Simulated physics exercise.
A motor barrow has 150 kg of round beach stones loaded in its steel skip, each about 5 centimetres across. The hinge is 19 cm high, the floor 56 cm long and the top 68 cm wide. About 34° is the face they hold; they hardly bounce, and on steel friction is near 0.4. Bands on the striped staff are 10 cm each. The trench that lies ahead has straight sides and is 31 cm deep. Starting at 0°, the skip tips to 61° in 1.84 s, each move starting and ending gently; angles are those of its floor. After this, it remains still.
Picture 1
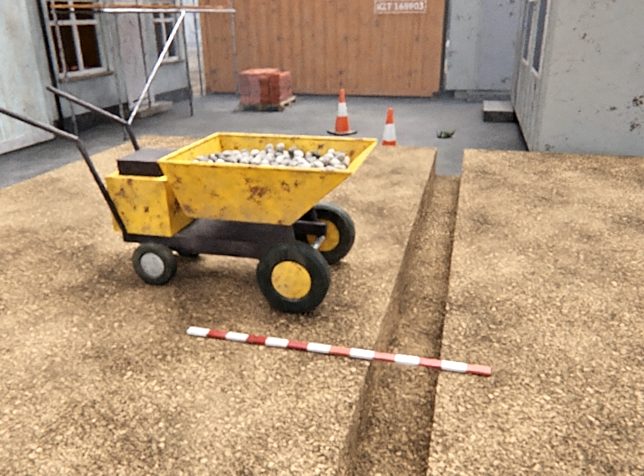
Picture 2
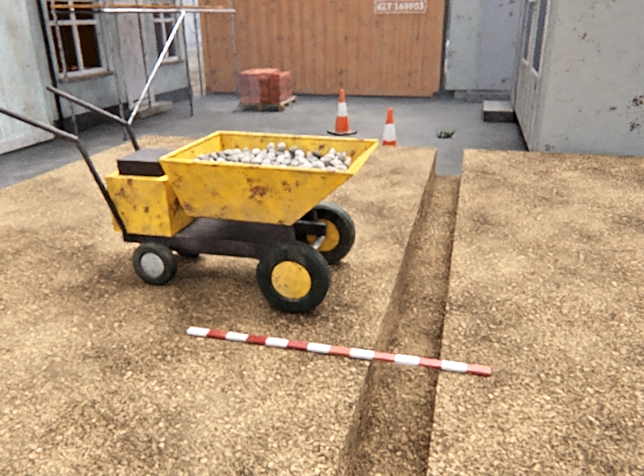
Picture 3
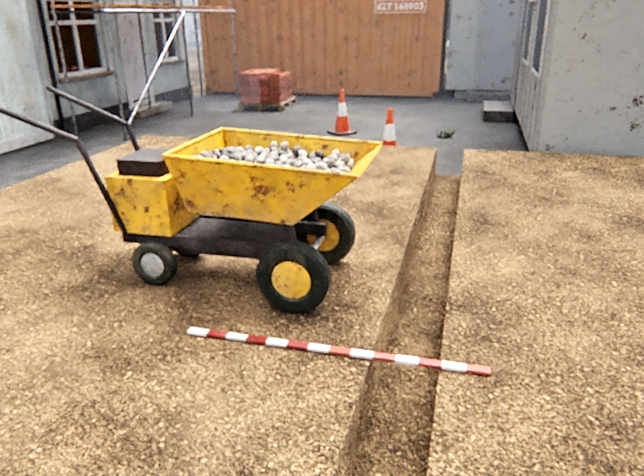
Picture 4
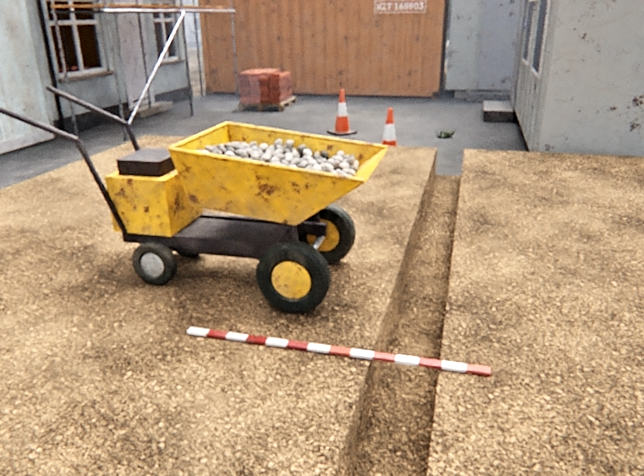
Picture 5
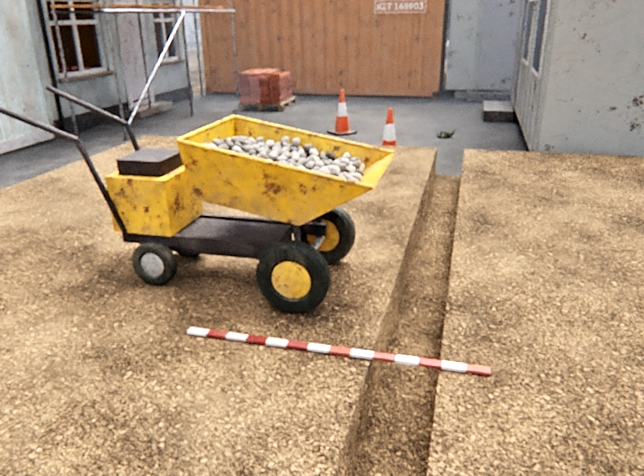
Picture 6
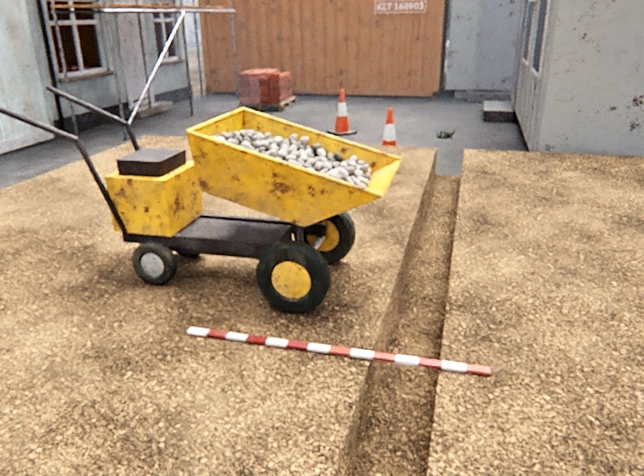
On a gravelly building yard, the yellow skip of a parked motor barrow slowly tilting forward to the right, carrying rounded stones.
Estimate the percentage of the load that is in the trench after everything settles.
Roughly 37 per cent of the load.
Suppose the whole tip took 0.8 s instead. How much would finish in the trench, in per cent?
Then roughly 25 percent.
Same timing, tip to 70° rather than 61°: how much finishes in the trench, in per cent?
Some 35% would finish there.
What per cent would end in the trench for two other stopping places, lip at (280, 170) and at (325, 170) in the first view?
About 95 per cent first, then about 70 per cent.
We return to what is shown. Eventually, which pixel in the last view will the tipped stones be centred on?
I'd point somewhere around (476, 298).
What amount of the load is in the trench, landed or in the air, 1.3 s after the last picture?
About 10 per cent by then.
Then, 0.8 s after the last picture the floor is at 51°, 100 % in the skip; the foremost stones are at (430, 235).
Then, 1.3 s after the last picture the floor is at 61°, 44 % in the skip, 10 % in the trench, 47 % past the trench; the foremost stones are at (554, 301).
Then, 1.7 s after the last picture the floor is at 61°, 17 % in the skip, 18 % in the trench, 65 % past the trench; the foremost stones are at (634, 315).
Then, 3.6 s after the last picture the floor is at 61°, 0 % in the skip, 37 % in the trench, 63 % past the trench; the foremost stones are past the picture's edge.
